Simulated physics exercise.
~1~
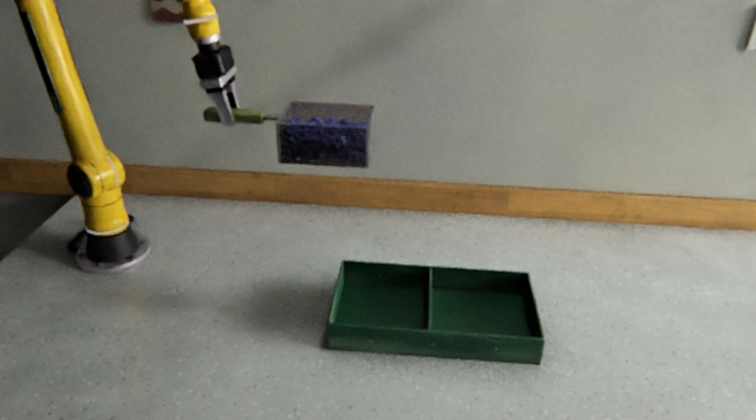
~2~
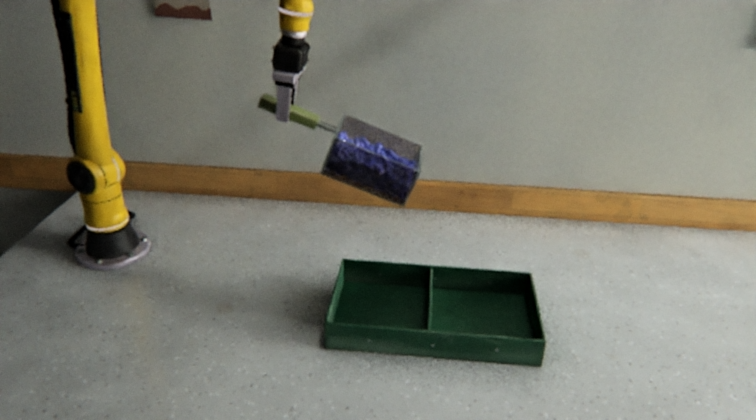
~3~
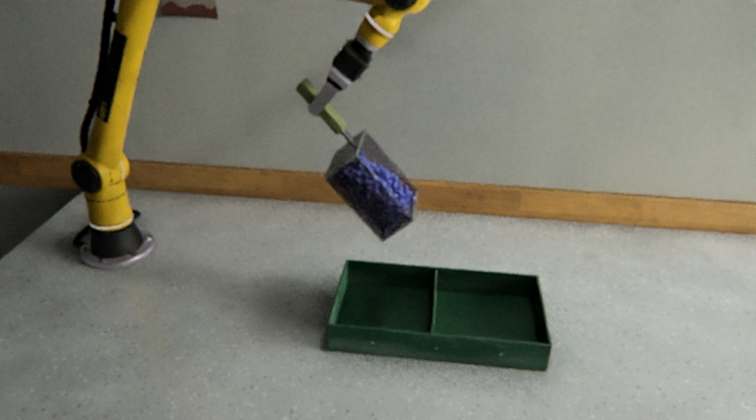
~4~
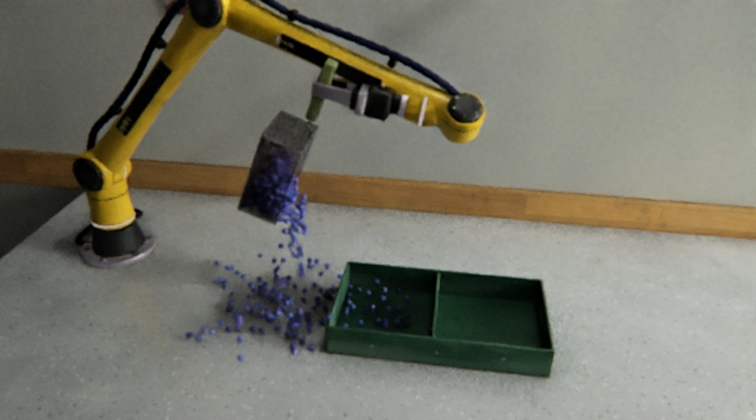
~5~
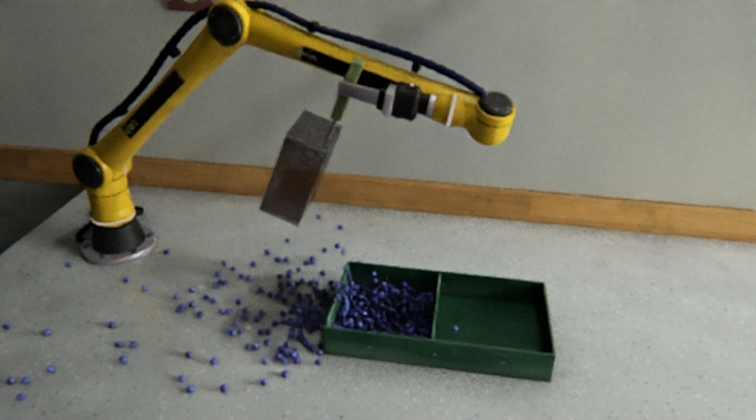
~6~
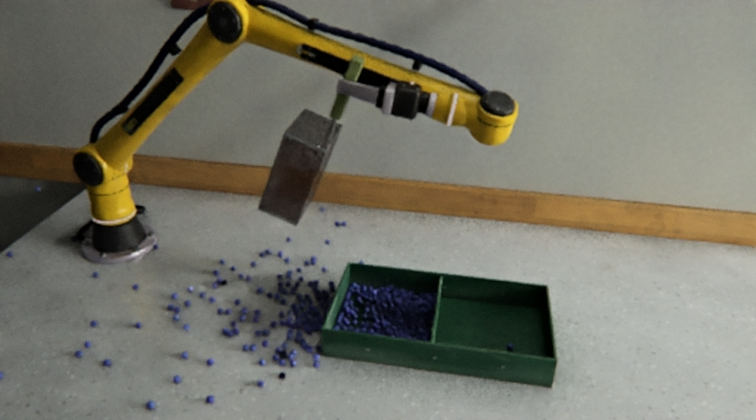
The clip opens with a yellow robot arm holding a clear box of blue plastic beads by its green handle, above and to the left of a green crate divided in two. The arm carries the box right and begins tipping it downward. It then tilts the box steeply and swings it back left, so beads pour from its lower end, some dropping into the crate's left part and many scattering across the table. The box empties and hangs still, tipped over. At the end, a heap of beads fills much of the left part, the right part is nearly empty, and many beads lie strewn on the table.
